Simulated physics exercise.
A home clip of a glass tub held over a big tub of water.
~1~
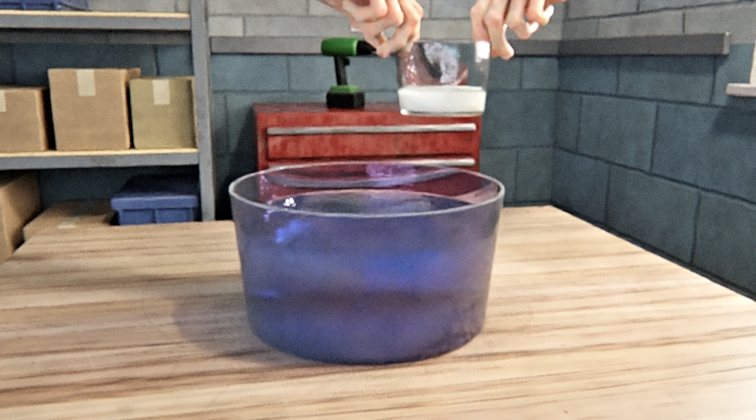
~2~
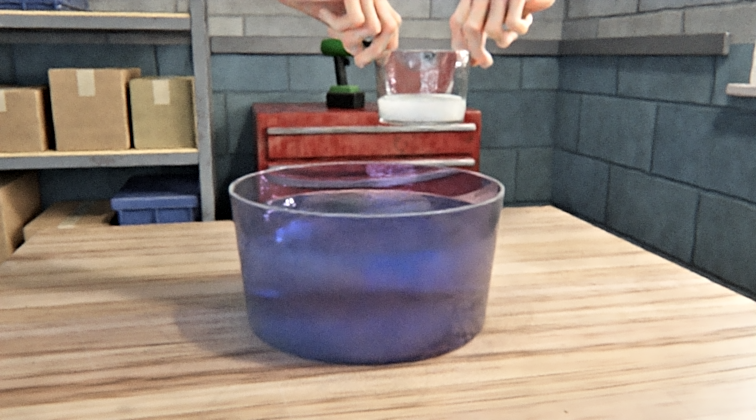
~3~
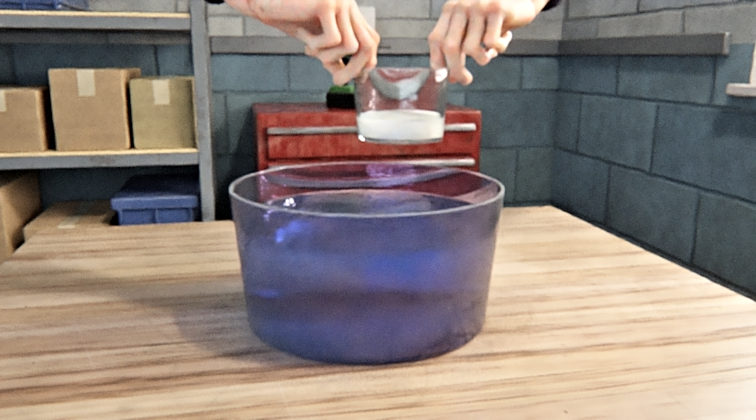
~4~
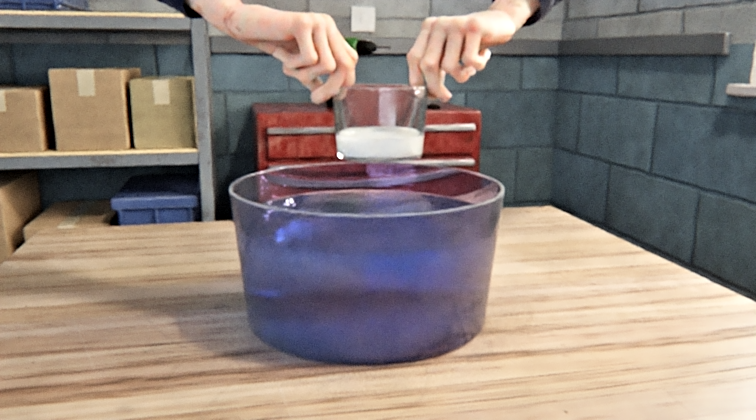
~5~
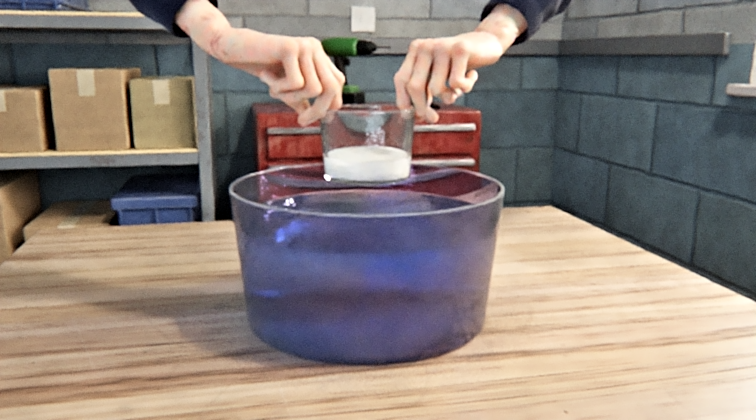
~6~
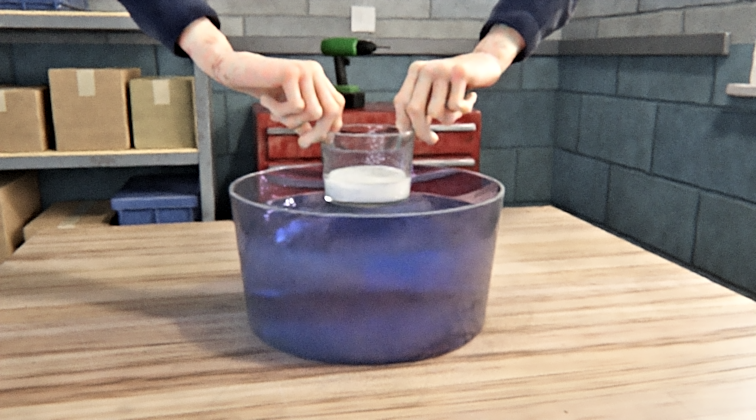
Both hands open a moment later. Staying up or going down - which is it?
Stays on top.
Next, the tub dips into the water.
After that, it bobs and steadies.
Finally, the tub floats with a third of its side showing.
